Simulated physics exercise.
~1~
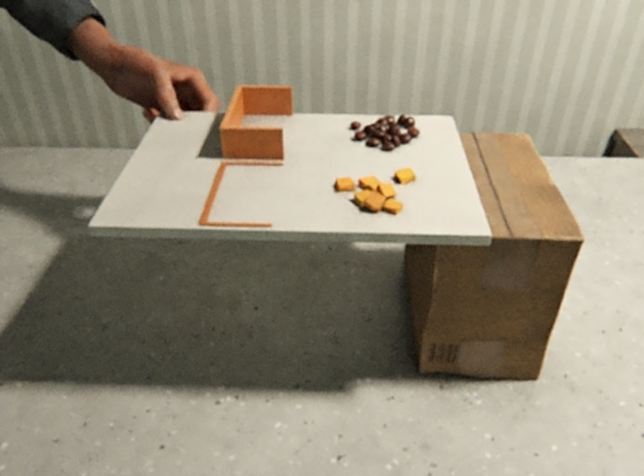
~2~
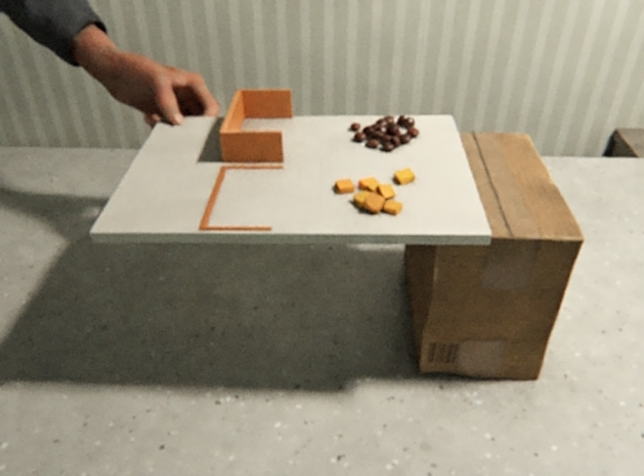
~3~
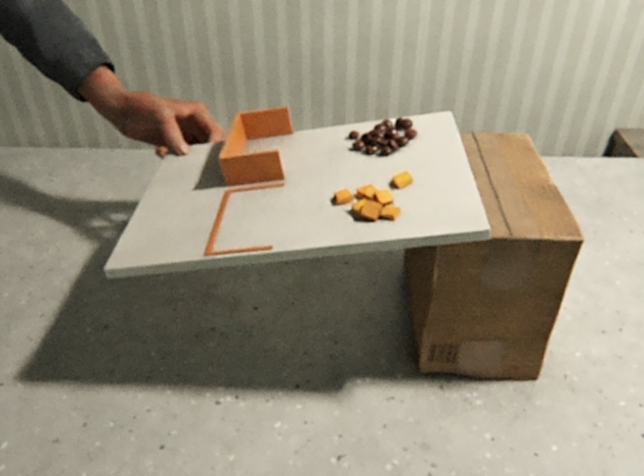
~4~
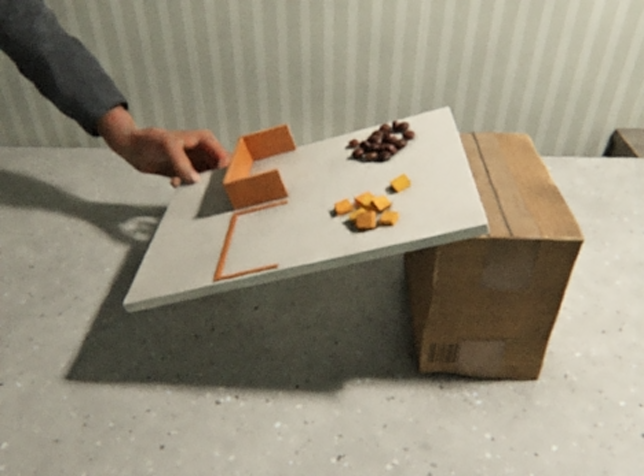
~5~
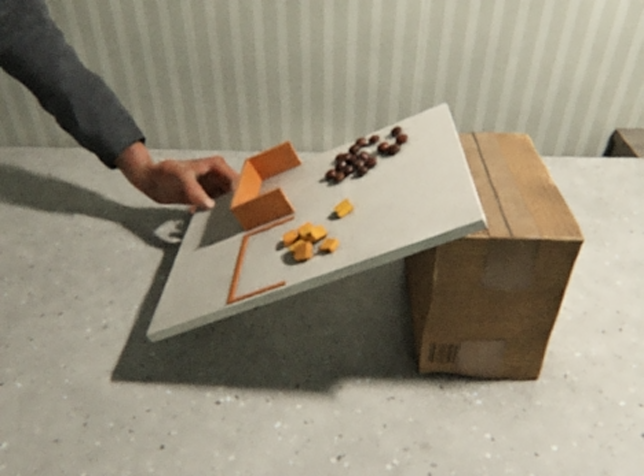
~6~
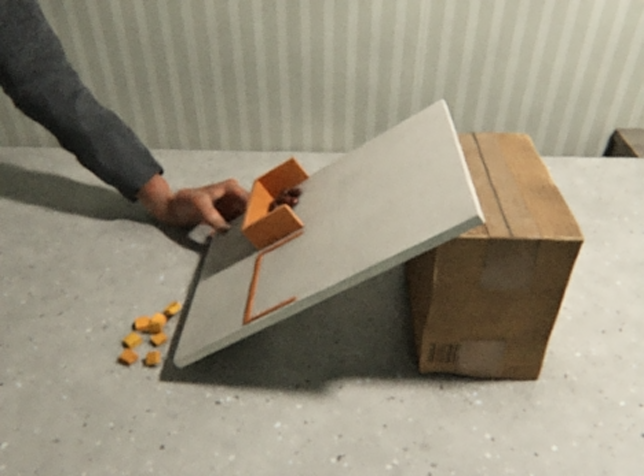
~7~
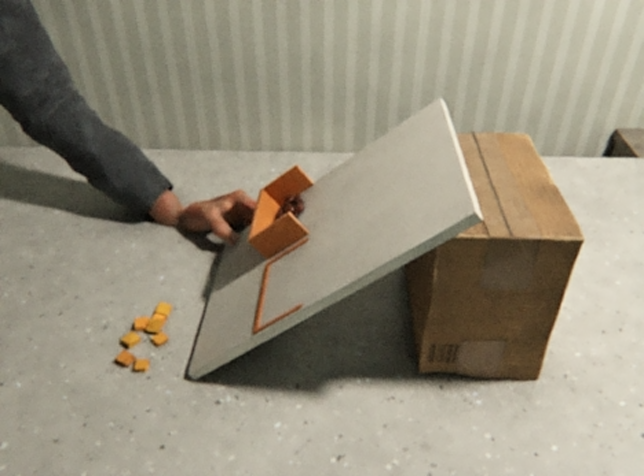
The video shows a hand lowering the left end of a white board propped on a cardboard box until it rests steeply on the counter, as orange pieces slide past the low nearer barrier onto the counter while dark brown pieces gather behind the taller farther barrier.
